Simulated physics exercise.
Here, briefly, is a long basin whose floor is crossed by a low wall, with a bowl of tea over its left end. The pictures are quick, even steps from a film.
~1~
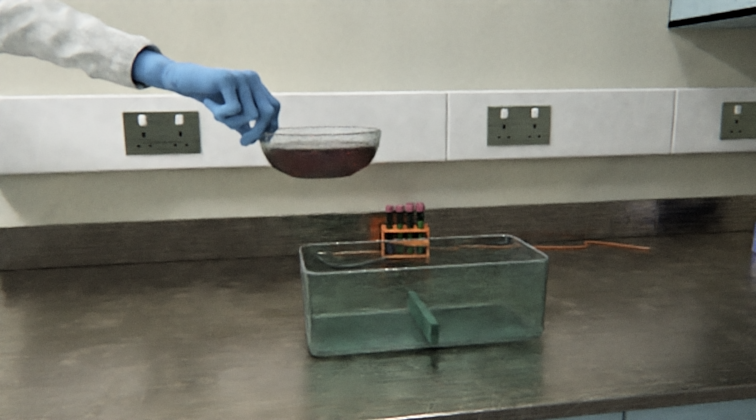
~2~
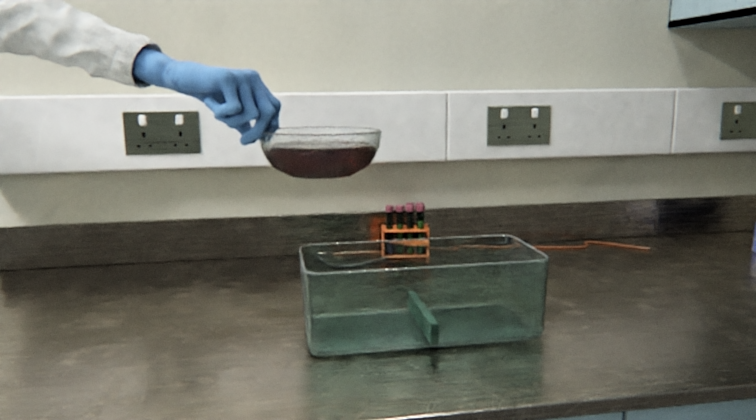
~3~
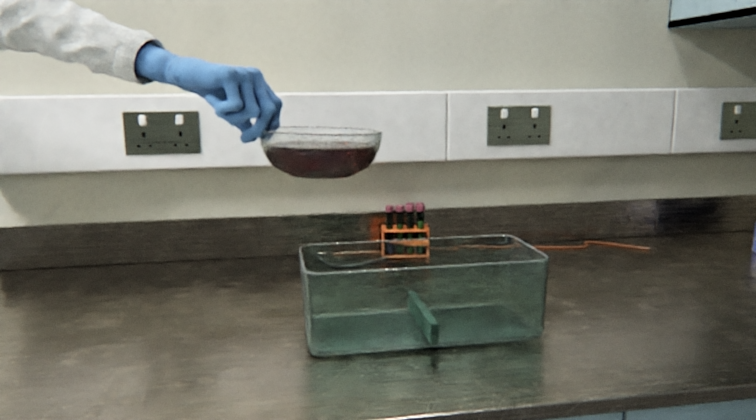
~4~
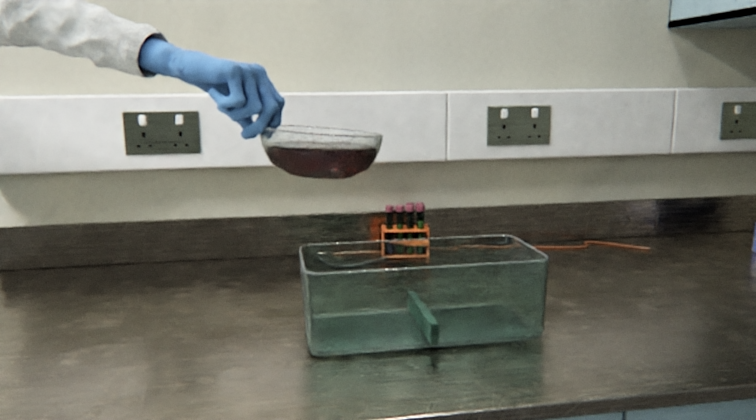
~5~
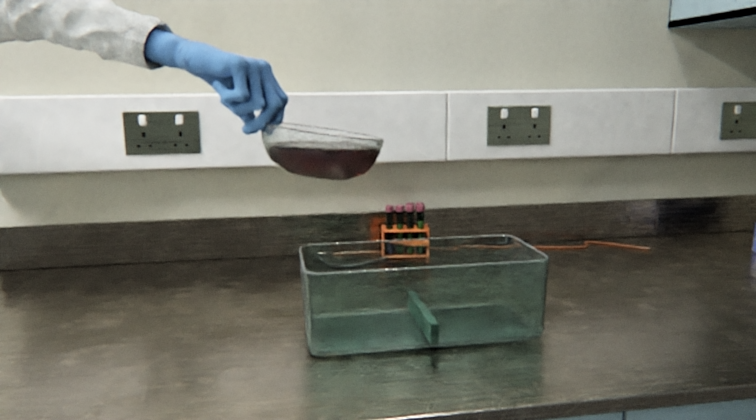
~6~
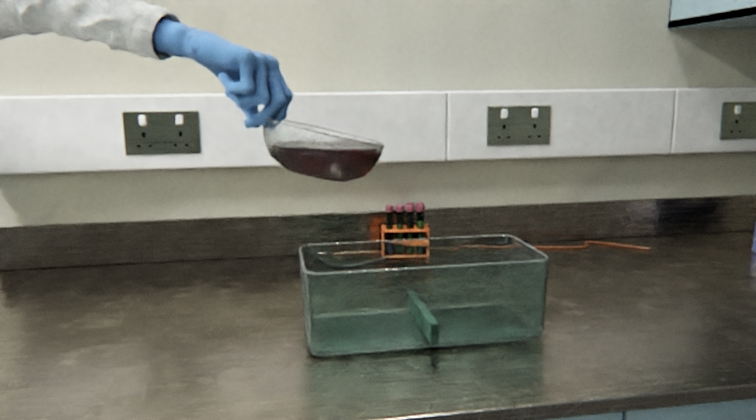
A blue-gloved hand in a white sleeve reaches in from the left, holding a clear glass bowl of dark reddish-brown tea above a steel laboratory counter, seen from the front. Below sits a long greenish glass basin with a low wall across its floor, an orange rack of tubes, and wall sockets behind. The hand slowly rises, tilting the bowl rightward, while the camera stays still.
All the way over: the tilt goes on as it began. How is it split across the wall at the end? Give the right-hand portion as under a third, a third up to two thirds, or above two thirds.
The right-hand portion is a third up to two thirds.
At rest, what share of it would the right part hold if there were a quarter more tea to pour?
About 55 in a hundred.
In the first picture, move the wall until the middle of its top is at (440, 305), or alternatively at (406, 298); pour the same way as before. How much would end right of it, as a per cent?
The first one comes to 10 percent, while the second comes to 65 percent.
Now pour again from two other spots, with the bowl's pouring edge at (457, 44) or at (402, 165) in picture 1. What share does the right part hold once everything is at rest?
Close to 75 in a hundred, and close to 65 in a hundred.
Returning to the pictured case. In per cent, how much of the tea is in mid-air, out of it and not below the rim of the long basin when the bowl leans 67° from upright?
40 %.
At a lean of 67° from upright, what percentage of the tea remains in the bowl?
It still holds close to 35 per cent at that lean.
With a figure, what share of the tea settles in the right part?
Share: Roughly 50 %.
A moment on, the bowl is tipped part way and 33 per cent is still to pour, 8 is left of the wall and 18 right of it.
Next, the bowl is tipped on its side and 1 per cent is still to pour, 48 is left of the wall and 46 right of it.
Then the bowl is tipped right over and 0 per cent is still to pour, 51 is left of the wall and 48 right of it.
Later the bowl is tipped right over and 0 per cent is still to pour, 51 is left of the wall and 48 right of it.
In the end 52 per cent lies left of the wall, 48 right of it and 1 outside.
